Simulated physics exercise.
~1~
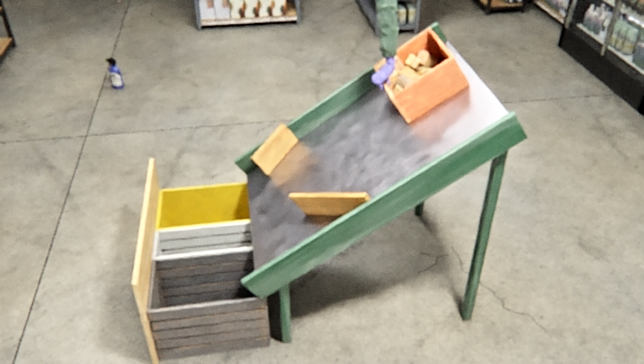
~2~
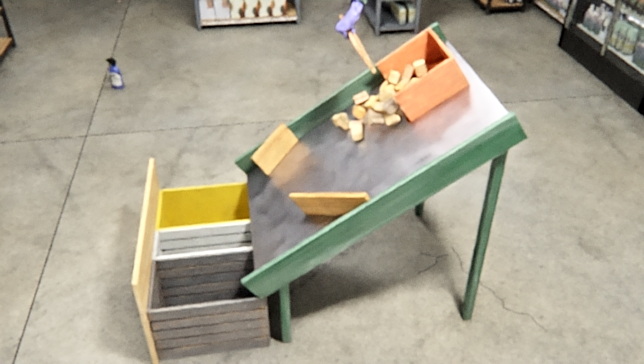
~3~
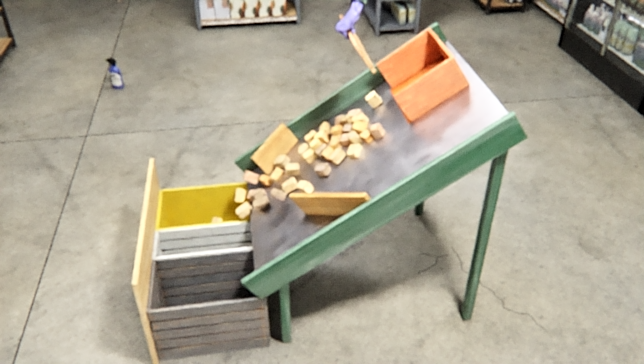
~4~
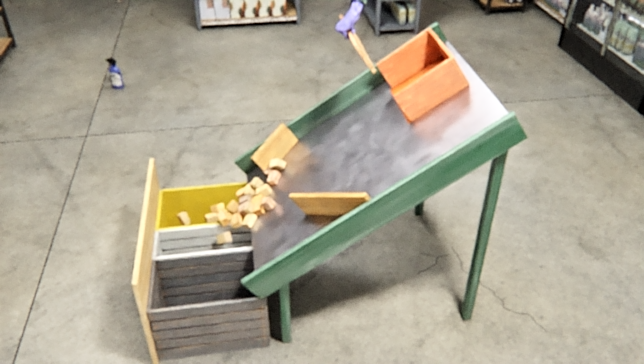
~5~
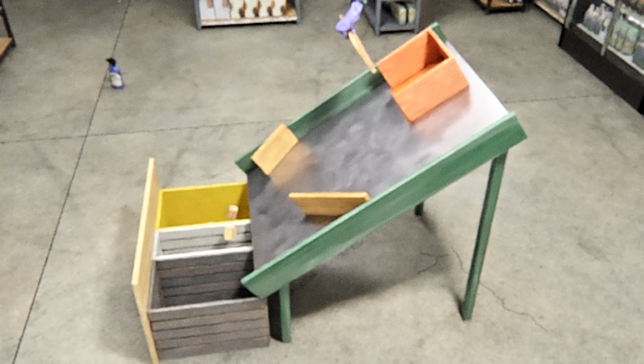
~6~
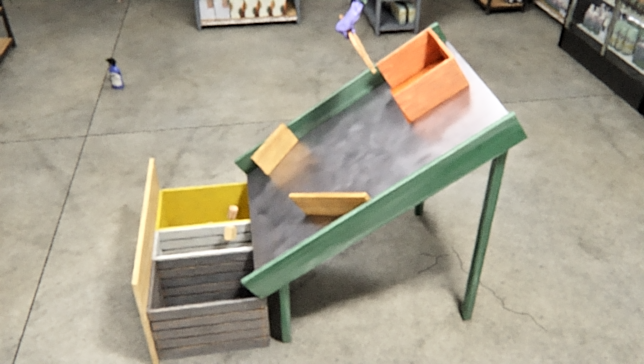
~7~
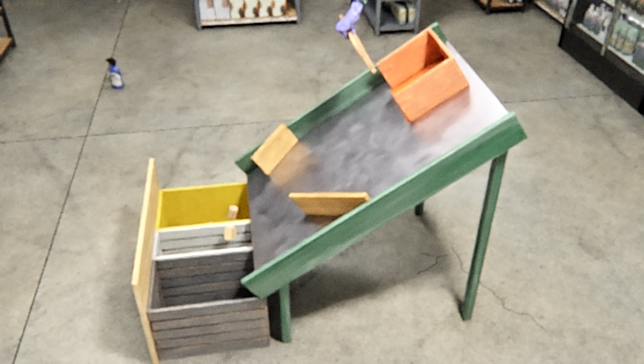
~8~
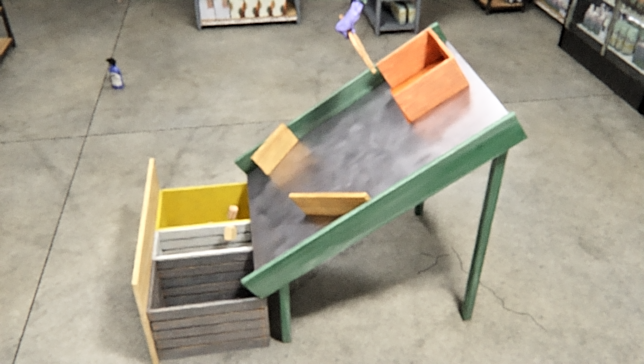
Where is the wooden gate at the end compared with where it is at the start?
At the start the gate is down at the orange pen, by the blocks. At the end it is held higher and further left, clear of the pen near the table's upper edge.
